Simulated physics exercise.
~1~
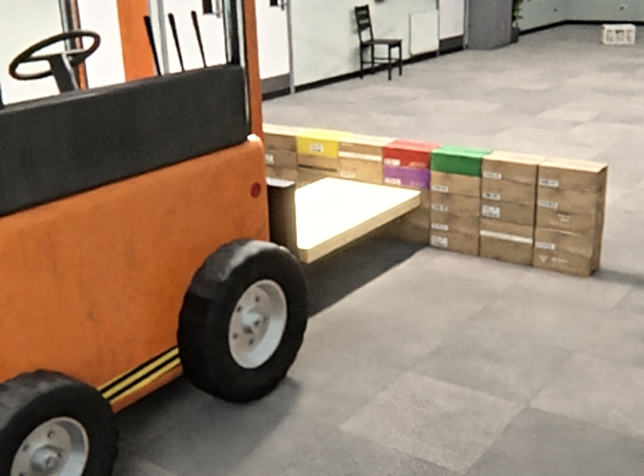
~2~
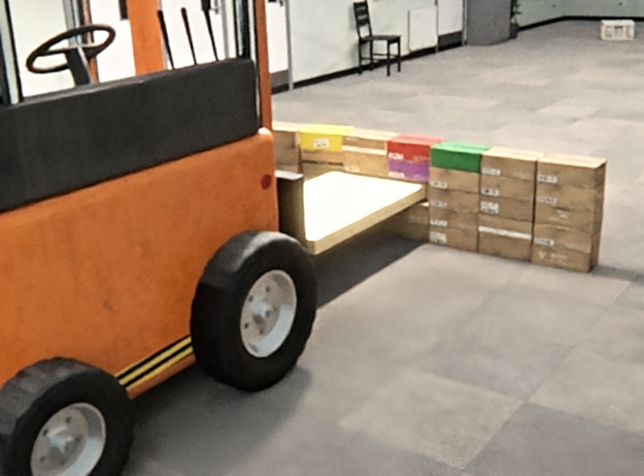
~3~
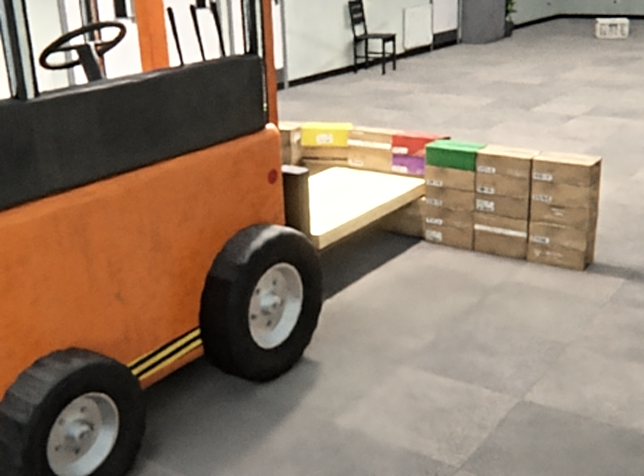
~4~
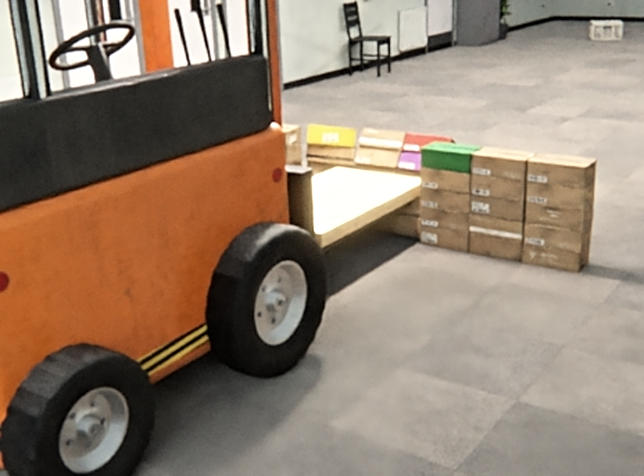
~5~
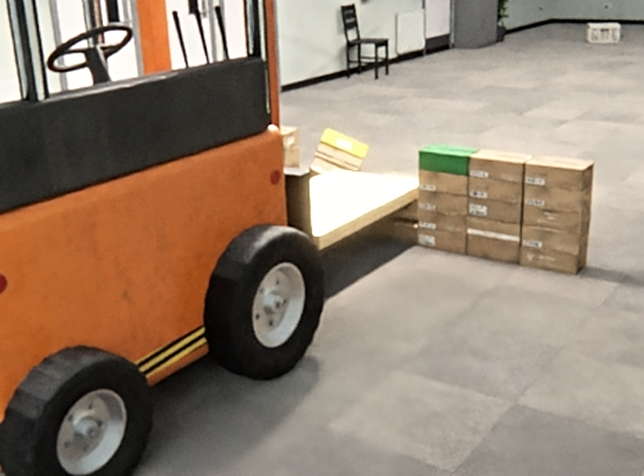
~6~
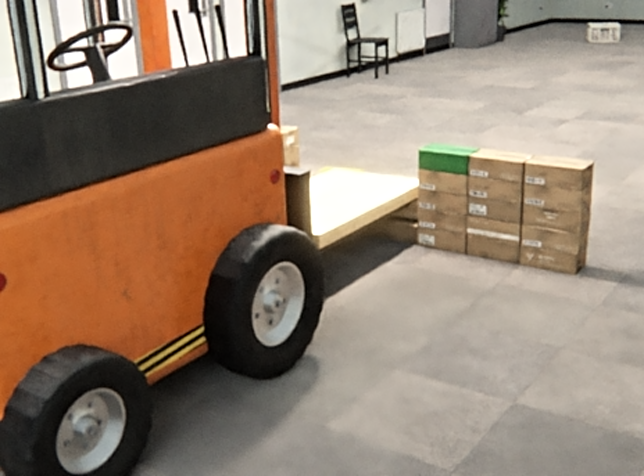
Orange lift truck pushing a pale crated load into a wall of brown boxes, toppling one section while the green-topped stacks stay standing.
